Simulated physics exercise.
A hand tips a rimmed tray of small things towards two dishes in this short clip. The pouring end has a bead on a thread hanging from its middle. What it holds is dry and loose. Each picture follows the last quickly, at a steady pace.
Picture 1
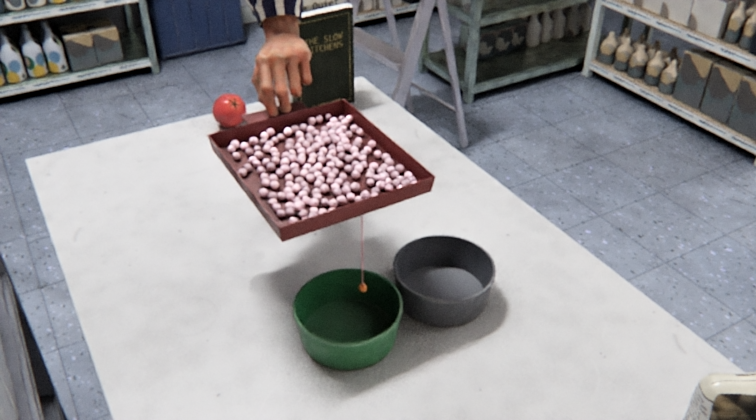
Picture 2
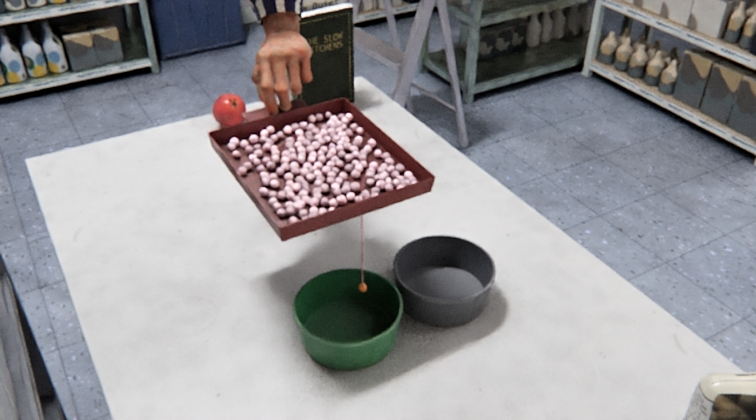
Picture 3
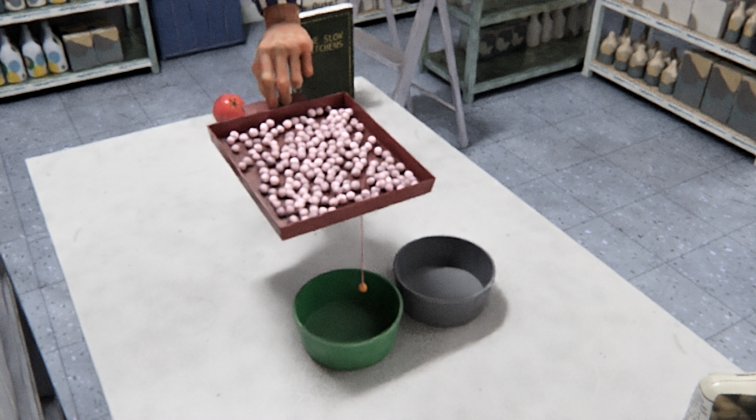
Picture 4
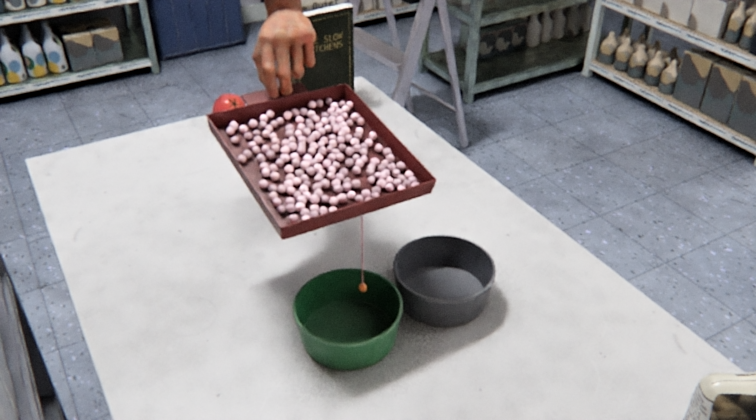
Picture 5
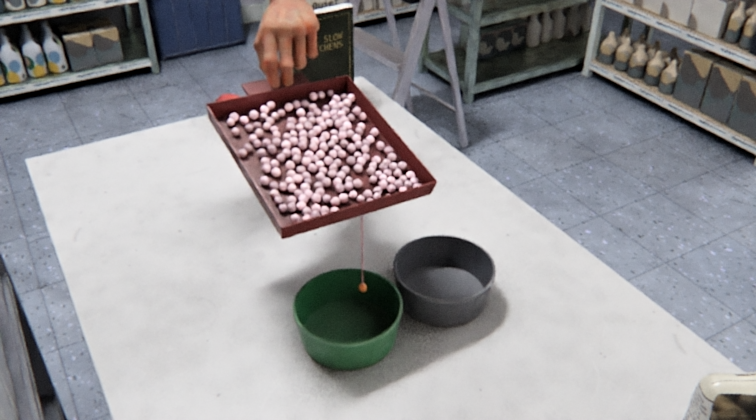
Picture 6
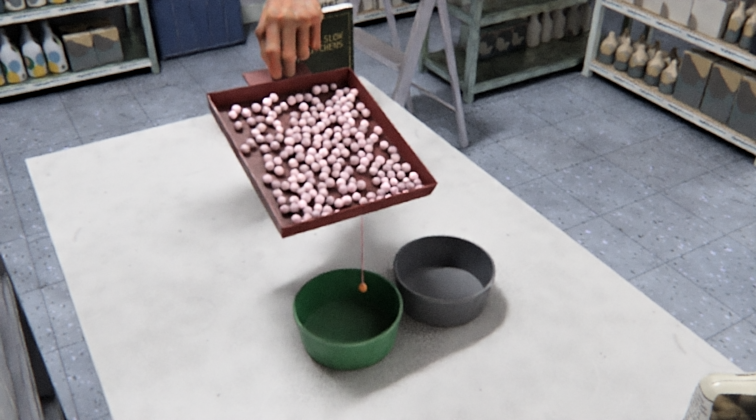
A hand raising the back of a dark red tray of pale pink pearls, beads shifting inside, above green and grey dishes.
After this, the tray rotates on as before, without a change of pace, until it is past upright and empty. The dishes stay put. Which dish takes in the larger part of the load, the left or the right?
The right dish.
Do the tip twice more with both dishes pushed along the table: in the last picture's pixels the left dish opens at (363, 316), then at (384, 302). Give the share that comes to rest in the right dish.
You'd get near 50 per cent and afterwards near 20 per cent.
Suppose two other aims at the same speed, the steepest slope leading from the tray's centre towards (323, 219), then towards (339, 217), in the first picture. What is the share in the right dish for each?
About 0 %, then 0 %.
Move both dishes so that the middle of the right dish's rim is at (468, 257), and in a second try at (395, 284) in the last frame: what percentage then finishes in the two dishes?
It comes to about 30 per cent the first time and about 40 per cent the second.
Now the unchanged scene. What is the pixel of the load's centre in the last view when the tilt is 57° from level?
I'd mark it close to (364, 161).
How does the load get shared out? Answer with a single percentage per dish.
Split in per cent - left dish 10, right dish 30.
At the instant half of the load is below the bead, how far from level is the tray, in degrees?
Approx. reading: About 100°.
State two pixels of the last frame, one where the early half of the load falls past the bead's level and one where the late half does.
It passes near (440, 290) first and then near (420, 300).
Soon after the last picture, tray tipped steeply; nearly all on the tray; a stray few in the air.
A little later, tray tipped right over; about half on the tray; a stray few in the left dish; a small part in the right dish; a small part outside both; about a quarter in the air.
Later still, tray tipped past a quarter turn; a small part in the left dish; about a third in the right dish; about two thirds outside both.
By the end, tray tipped past a quarter turn; a small part in the left dish; about a third in the right dish; about two thirds outside both.
